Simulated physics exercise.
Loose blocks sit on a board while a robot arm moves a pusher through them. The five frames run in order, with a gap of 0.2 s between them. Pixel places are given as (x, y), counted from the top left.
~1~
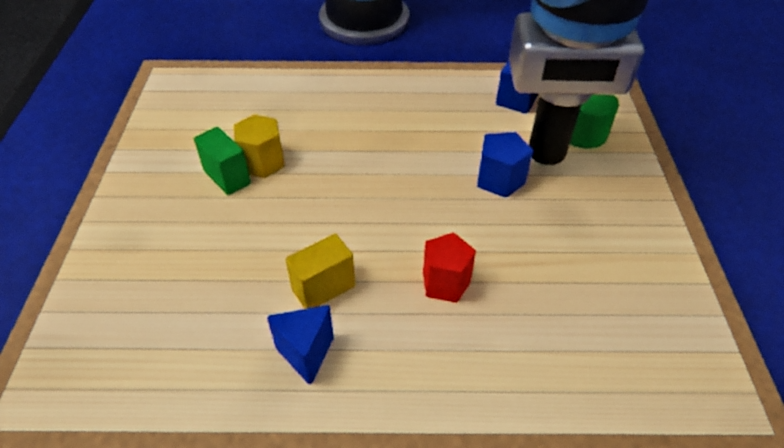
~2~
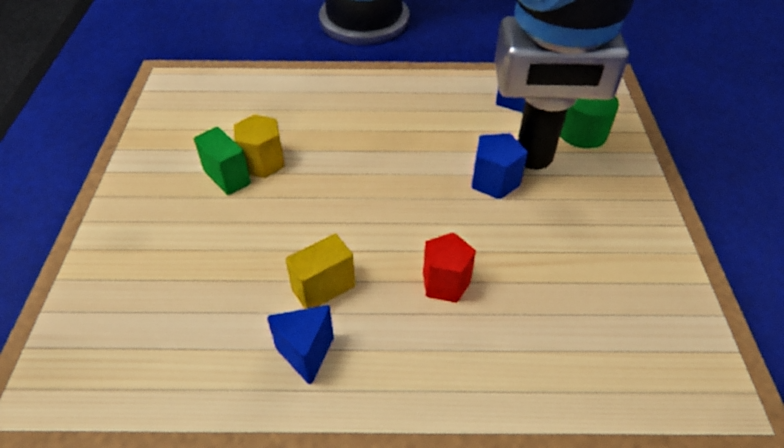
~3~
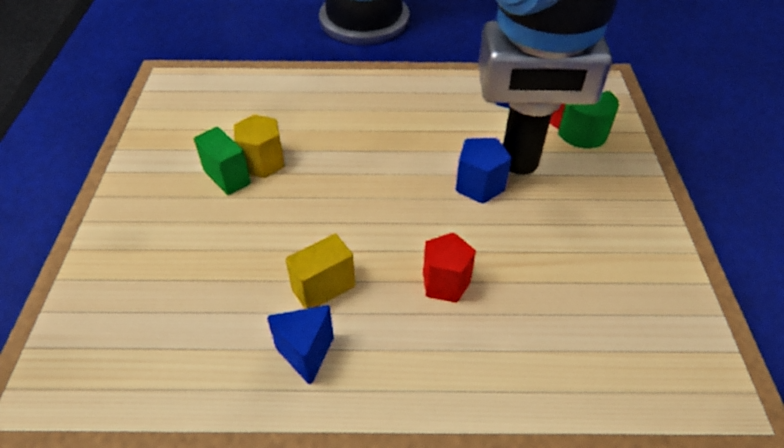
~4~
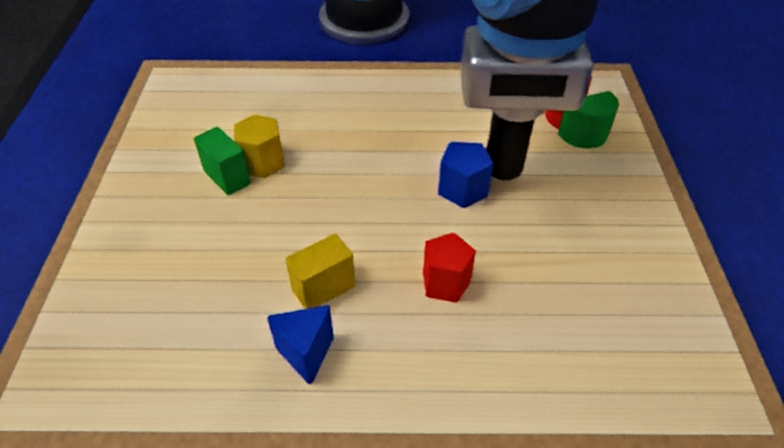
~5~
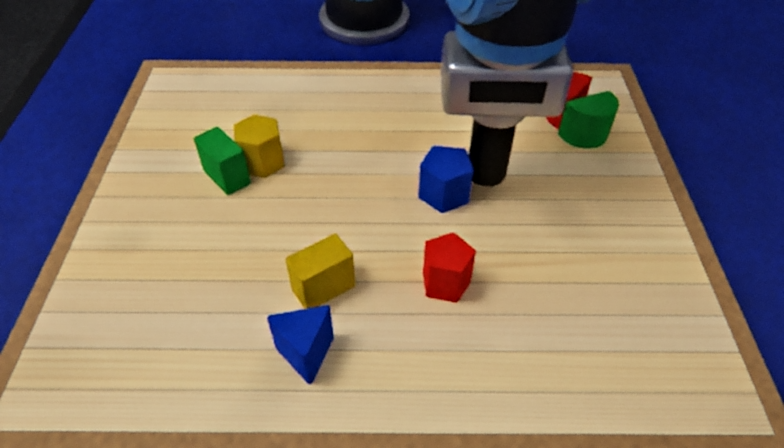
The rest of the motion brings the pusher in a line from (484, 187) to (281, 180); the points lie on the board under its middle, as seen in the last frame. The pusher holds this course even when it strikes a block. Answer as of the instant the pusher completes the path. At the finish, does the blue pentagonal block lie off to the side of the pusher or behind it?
I believe so.
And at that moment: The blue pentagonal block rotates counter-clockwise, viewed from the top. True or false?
The statement is correct.
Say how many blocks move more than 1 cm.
1 block.
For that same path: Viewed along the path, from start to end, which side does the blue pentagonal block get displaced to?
Its shift is leftward.
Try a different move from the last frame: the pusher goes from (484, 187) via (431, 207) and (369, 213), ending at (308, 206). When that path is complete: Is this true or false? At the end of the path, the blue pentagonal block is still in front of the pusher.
My answer: True.
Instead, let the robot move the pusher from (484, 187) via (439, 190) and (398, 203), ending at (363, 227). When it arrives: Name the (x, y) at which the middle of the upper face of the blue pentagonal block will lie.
About (314, 194).
On the path given first. One third of the way, pusher (415, 172); blue pentagonal block (381, 171), turned 40° anticlockwise.
Two thirds of the way, pusher (347, 170); blue pentagonal block (355, 181), turned 75° anticlockwise.
At the end, pusher (278, 168); green rectangle in place; yellow hexagon (251, 127); blue pentagonal block (355, 181), turned 75° anticlockwise.
